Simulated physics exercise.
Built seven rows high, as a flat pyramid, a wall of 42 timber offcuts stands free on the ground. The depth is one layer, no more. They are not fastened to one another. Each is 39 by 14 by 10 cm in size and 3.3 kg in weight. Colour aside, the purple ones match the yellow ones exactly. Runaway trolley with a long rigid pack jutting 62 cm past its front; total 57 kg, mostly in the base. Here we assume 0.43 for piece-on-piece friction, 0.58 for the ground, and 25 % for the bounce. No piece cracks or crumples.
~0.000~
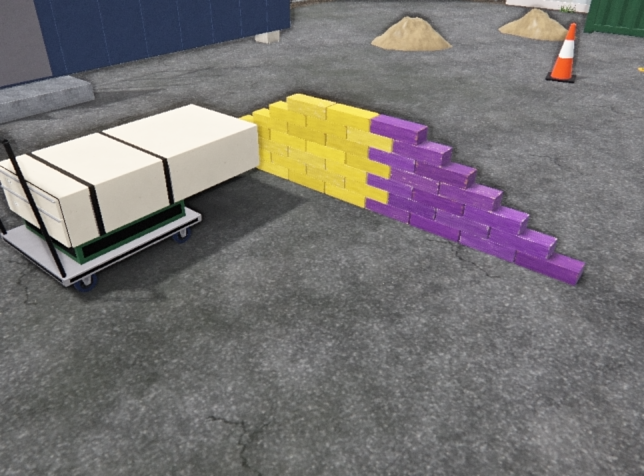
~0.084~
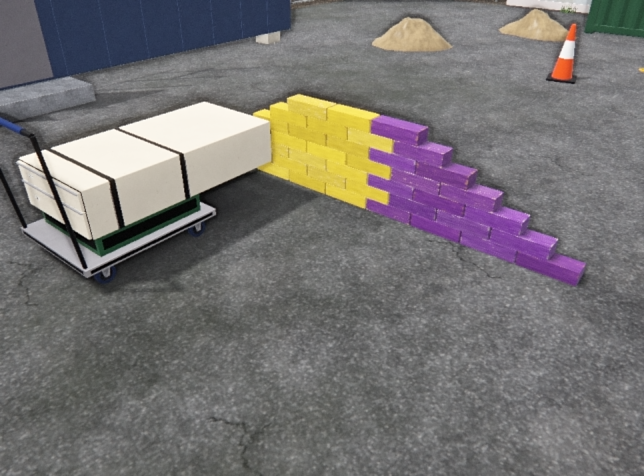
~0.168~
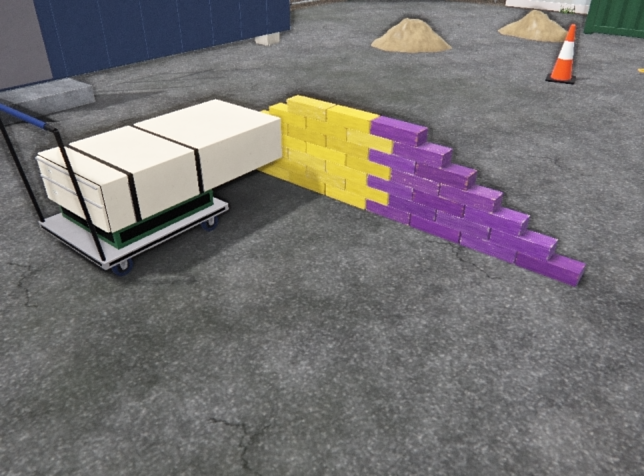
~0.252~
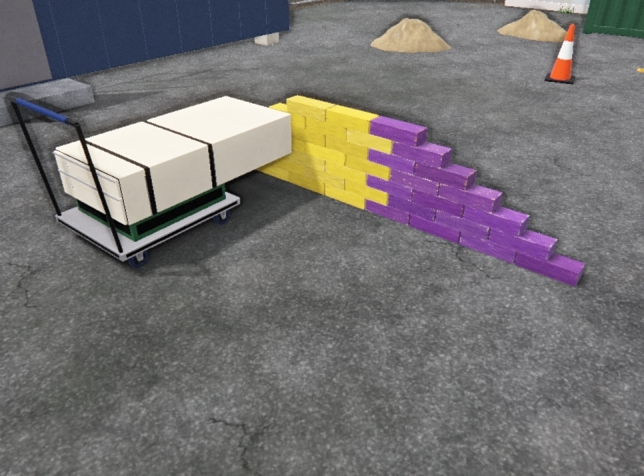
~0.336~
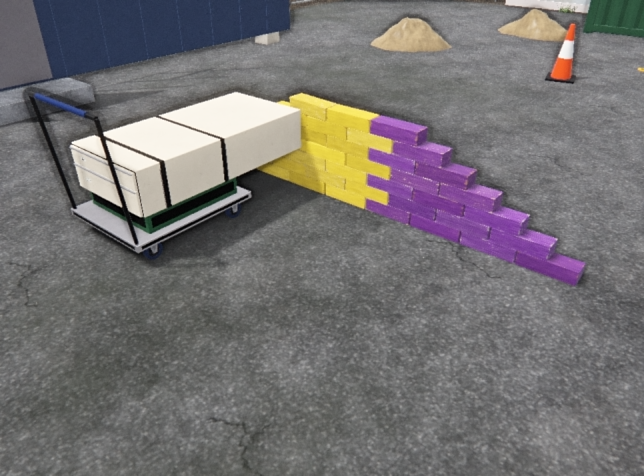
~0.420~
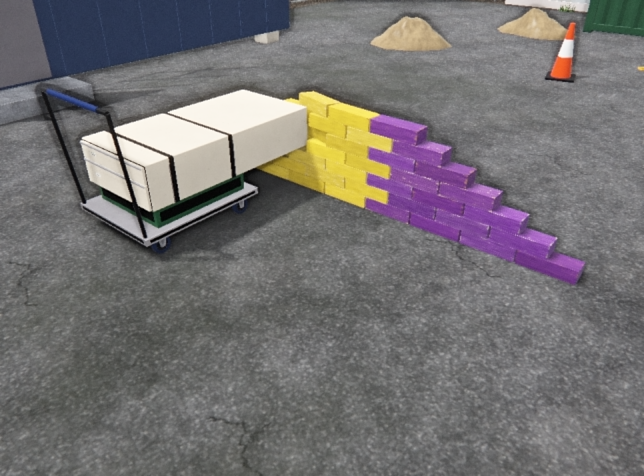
A strapped pale load on a platform trolley rolls right across asphalt, nudging the yellow end of a stepped yellow-and-purple block wall.
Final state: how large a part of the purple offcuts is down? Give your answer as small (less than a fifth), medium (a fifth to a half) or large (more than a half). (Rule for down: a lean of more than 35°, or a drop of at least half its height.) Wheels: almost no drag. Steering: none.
Small - less than a fifth.
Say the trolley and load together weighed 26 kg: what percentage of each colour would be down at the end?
Purple 0, yellow 30 per cent.
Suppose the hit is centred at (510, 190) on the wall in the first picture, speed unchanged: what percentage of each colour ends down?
For purple it's 30 per cent, for yellow 0 per cent.
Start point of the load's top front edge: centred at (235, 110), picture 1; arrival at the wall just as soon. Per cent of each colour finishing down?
Result - purple: 0%; yellow: 30%.
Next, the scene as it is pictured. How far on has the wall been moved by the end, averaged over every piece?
About 10 cm.
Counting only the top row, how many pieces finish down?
2 of them.
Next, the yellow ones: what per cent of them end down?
The yellow group ends with 30% down.
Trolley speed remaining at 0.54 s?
The trolley is doing roughly 0.8 m/s at that moment.
Around 0.54 s, load 20 cm past the wall's line, still rolling; none of the 16 purple offcuts down (3 of 42 in all colours); top purple offcut unmoved; top yellow offcut tipped 11°.
Around 0.78 s, load 39 cm past the wall's line, still rolling; none of the 16 purple offcuts down (8 of 42 in all colours); top purple offcut unmoved; top yellow offcut tipped 46°, 27 cm lower.
Around 1.22 s, load 67 cm past the wall's line, still rolling; none of the 16 purple offcuts down (8 of 42 in all colours); top purple offcut unmoved; top yellow offcut upside down.
Finally (2.3 s), load 71 cm past the wall's line, stopped; none of the 16 purple offcuts down (8 of 42 in all colours); top purple offcut unmoved; top yellow offcut upside down. That is 0 per cent. Seen by the last camera, middles, top purple offcut near (398, 130), top yellow offcut near (425, 159).
